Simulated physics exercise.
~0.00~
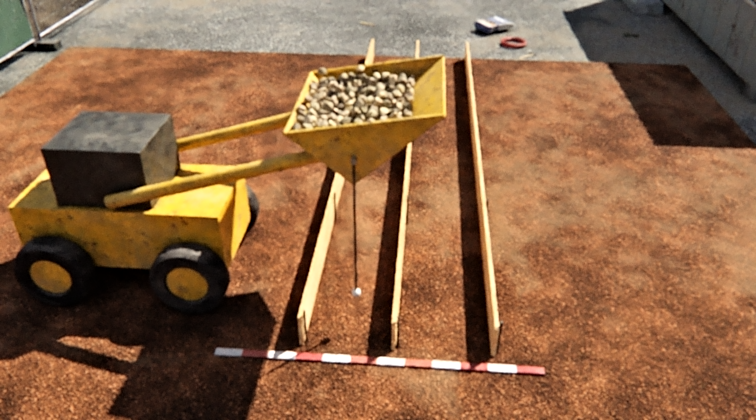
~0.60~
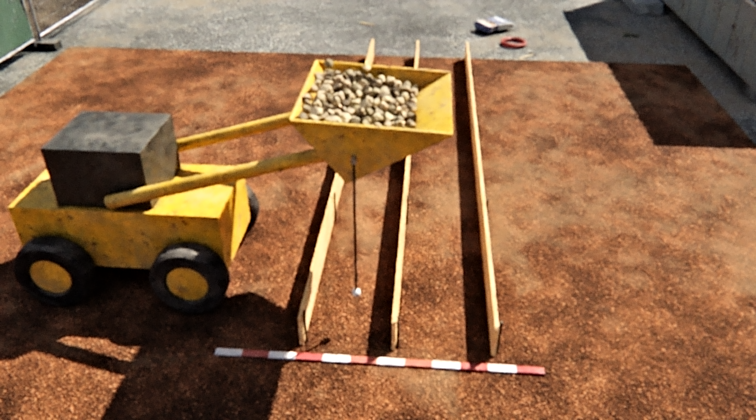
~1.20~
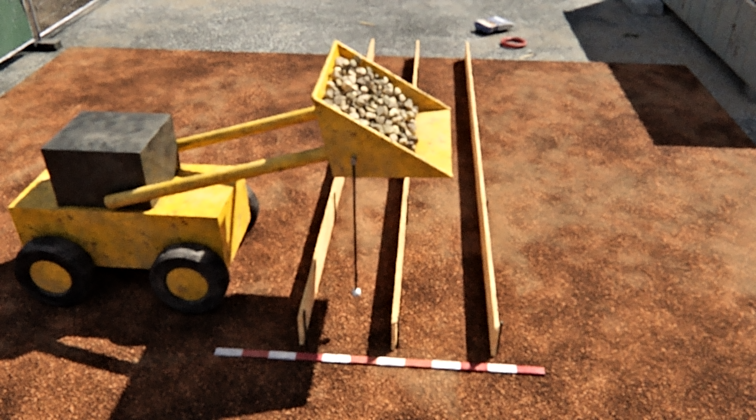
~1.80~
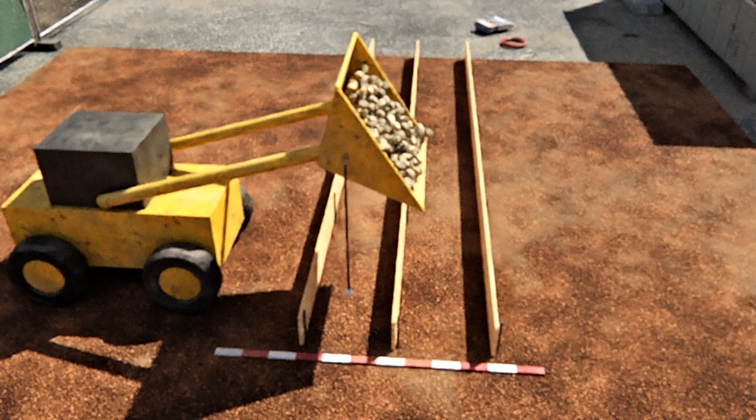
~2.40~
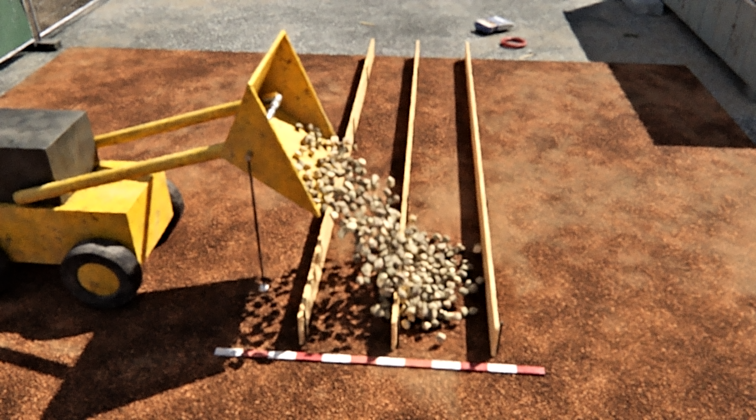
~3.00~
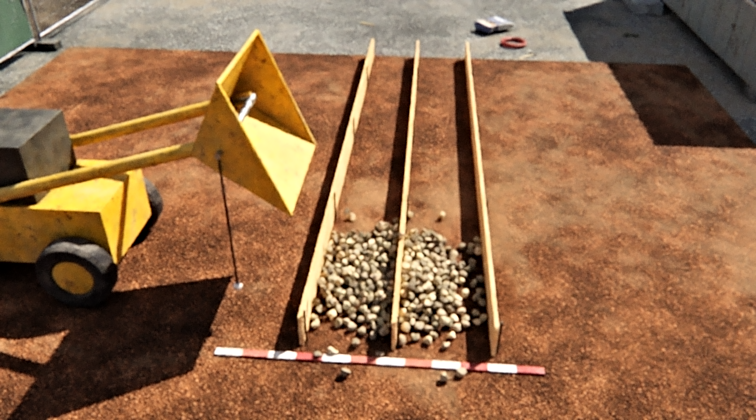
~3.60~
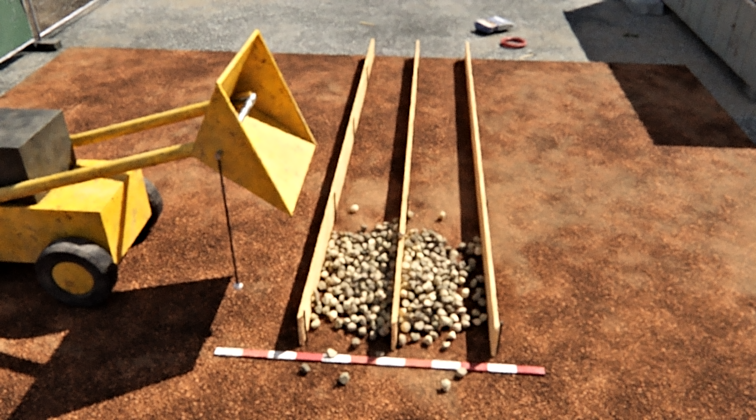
On a patch of reddish-brown ground, a yellow loader tips its raised bucket of pale stones and backs away to the left, pouring them between three long boards, where they settle in both bays near the red and white strip, a few lying outside, the bucket empty.
